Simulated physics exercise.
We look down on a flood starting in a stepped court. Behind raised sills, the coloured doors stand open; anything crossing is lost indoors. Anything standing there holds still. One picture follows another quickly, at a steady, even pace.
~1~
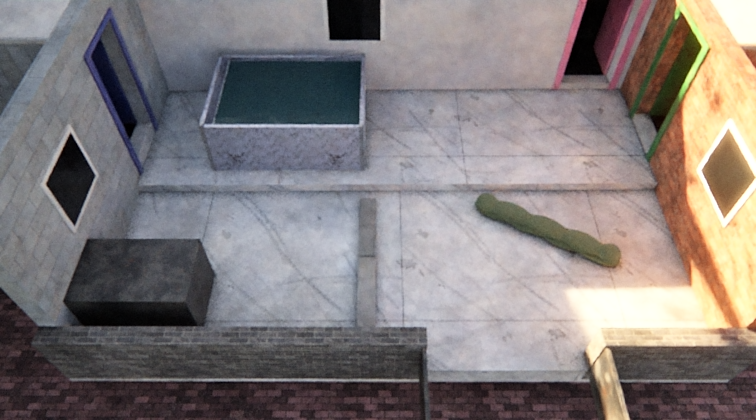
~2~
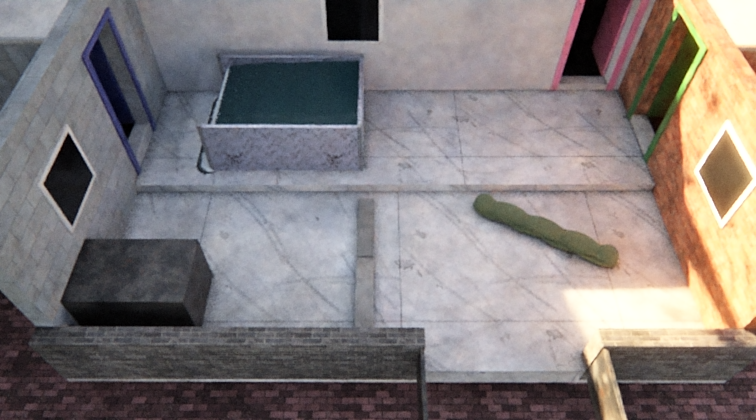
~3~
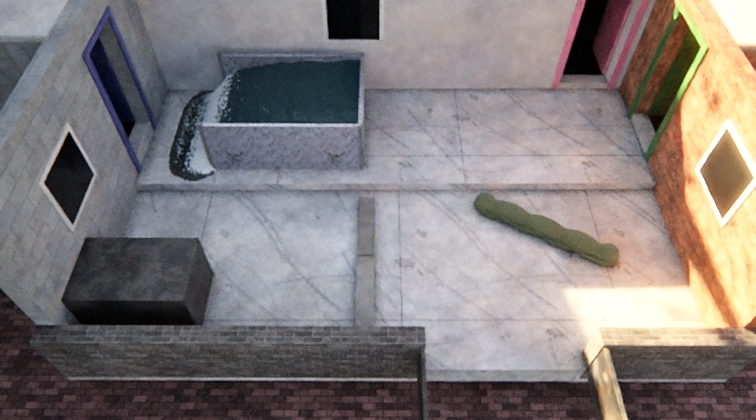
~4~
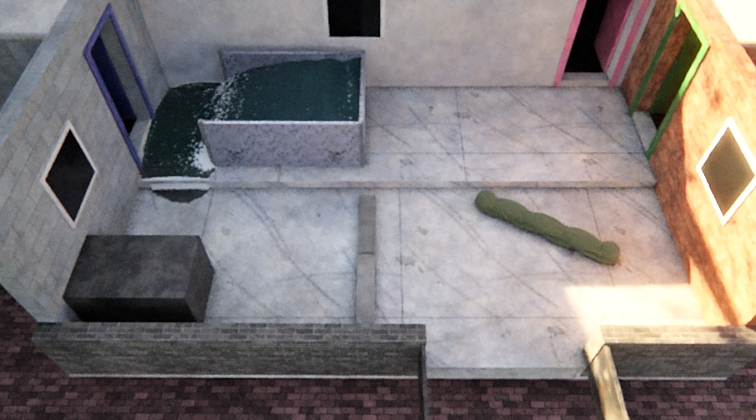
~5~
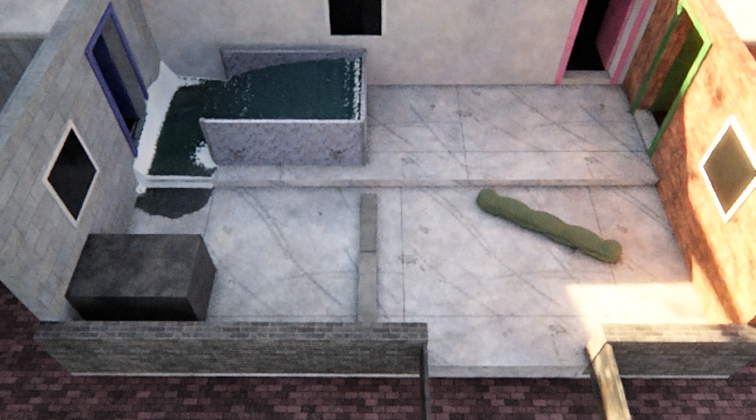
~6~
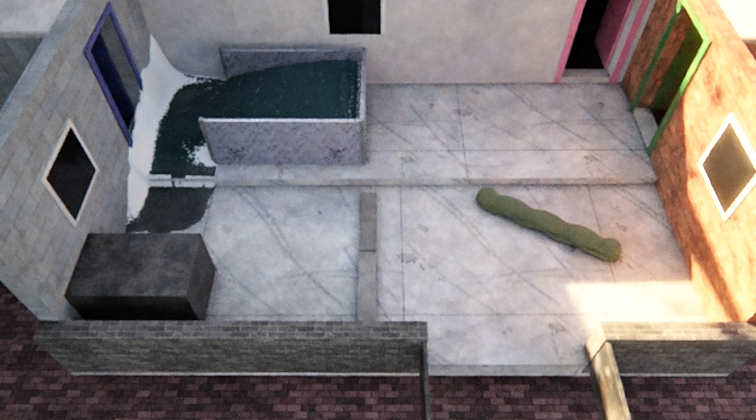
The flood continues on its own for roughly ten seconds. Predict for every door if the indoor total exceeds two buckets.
Prediction: The blue door exceeds it, the green door does not exceed it, the pink door does not exceed it.
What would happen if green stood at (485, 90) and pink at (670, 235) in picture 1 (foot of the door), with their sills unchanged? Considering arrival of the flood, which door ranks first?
First comes the blue one.
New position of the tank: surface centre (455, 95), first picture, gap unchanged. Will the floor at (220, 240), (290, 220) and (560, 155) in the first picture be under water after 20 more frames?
Soaked, soaked, bone-dry.
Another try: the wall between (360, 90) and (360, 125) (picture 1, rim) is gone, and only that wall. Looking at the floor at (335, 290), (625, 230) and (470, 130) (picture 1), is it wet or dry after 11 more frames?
So that's left bare for the first, waterlogged for the second and waterlogged for the third.
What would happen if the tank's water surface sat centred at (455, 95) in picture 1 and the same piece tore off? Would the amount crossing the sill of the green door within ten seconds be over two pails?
Green: Below the limit.
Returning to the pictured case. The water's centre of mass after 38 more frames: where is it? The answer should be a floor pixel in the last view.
Near (322, 193).
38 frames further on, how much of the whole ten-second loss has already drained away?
Estimated share: Close to 75 %.
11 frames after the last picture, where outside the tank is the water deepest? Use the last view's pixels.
Estimated pixel: (115, 266).
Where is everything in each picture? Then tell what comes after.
The open tank at (288, 93) is whole and still, in the first frame.
Water pours out at (220, 120) and has run to (210, 172), in the second frame.
Water pours out at (221, 119) and has run to a hidden place, in the third frame.
Water pours out at (222, 119) and has run to (168, 93), in the fourth frame.
The front is at (137, 203), out from the gap at (224, 118), in the fifth frame.
Water pours out at (223, 117) and has run to a hidden place, in the sixth frame.
A moment on, water covers 10 % of the floor; the blue door far over two buckets in, the green door not reached, the pink door not reached.
Next, water covers 20 % of the floor; the blue door far over two buckets in, the green door not reached, the pink door not reached.
Then, water covers 55 % of the floor; the blue door far over two buckets in, the green door not reached, the pink door wet at the sill, nothing in.
Later, water covers 75 % of the floor; the blue door far over two buckets in, the green door wet at the sill, nothing in, the pink door wet at the sill, nothing in.
In the end, water covers 80 % of the floor; the blue door far over two buckets in, the green door wet at the sill, nothing in, the pink door wet at the sill, nothing in.
